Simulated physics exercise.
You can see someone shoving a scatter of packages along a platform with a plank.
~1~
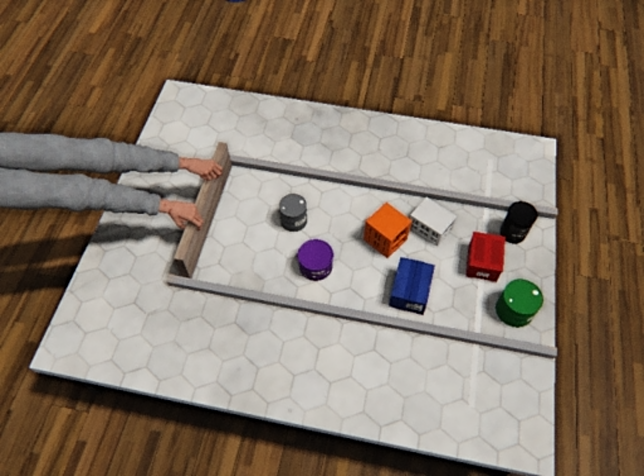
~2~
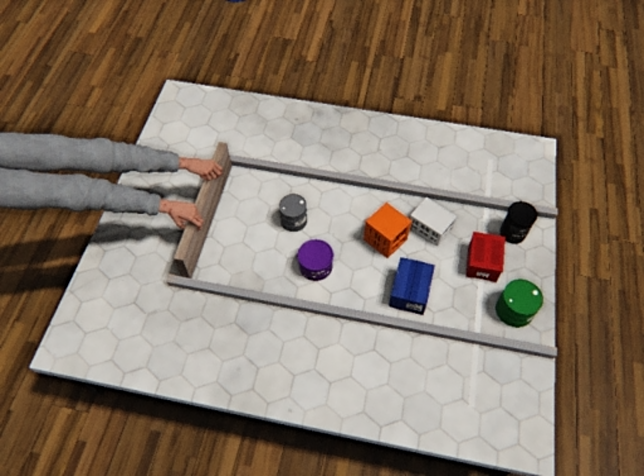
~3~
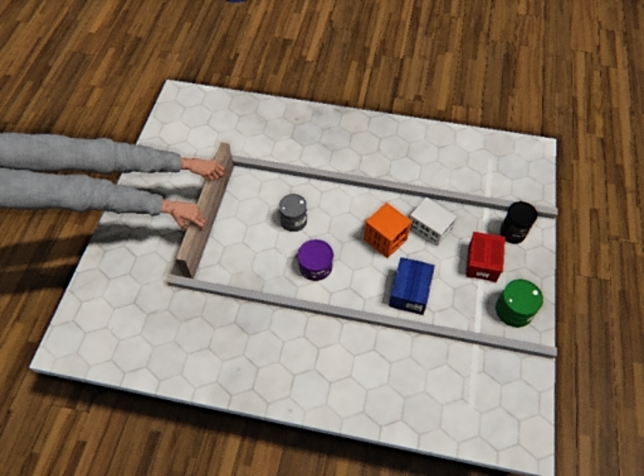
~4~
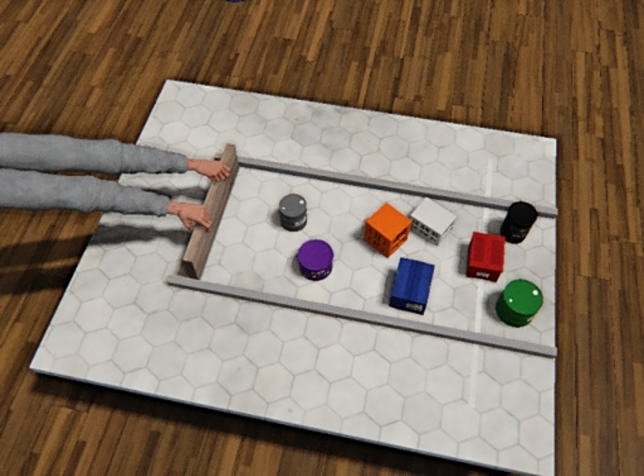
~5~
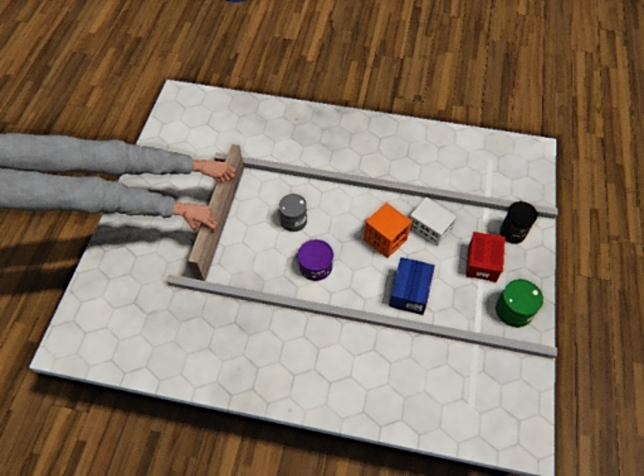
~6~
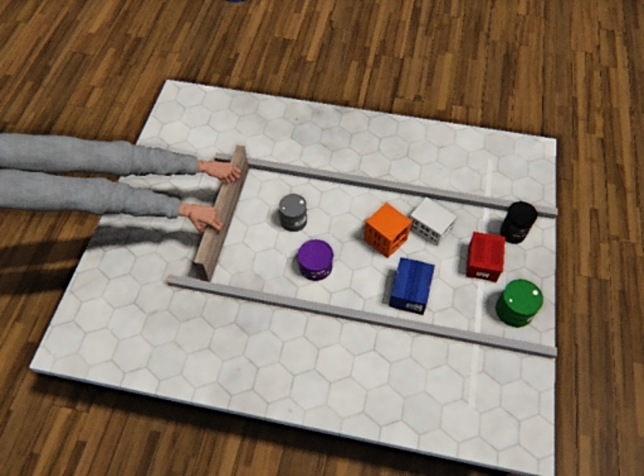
Two hands slide a plank slightly right toward scattered colourful packages, which stay still.
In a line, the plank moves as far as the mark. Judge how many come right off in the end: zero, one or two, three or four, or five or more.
In the end, one or two come right off.
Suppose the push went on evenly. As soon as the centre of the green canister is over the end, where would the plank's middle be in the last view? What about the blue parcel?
The green canister gives roughly (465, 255), the blue parcel roughly (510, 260).
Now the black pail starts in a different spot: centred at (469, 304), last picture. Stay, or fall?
Started there, the object drops over the edge.
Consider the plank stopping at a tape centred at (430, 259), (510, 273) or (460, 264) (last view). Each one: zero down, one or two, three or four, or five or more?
Going through the places as listed, I'd say none, then 3 or 4, then no fall at all.
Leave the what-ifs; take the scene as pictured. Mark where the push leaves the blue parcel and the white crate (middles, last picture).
Looks like one lands around (533, 316), and the other around (506, 223).
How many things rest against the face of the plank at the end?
It is in contact with 3.
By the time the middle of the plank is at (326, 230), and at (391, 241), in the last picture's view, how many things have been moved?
Note: First position 2; second position 4.
Soon after, none off yet; green canister at rest near (519, 303); black pail at rest near (518, 223); red tote at rest near (485, 257).
By the end, the number that fall off is one or two; fallen, red tote and green canister.
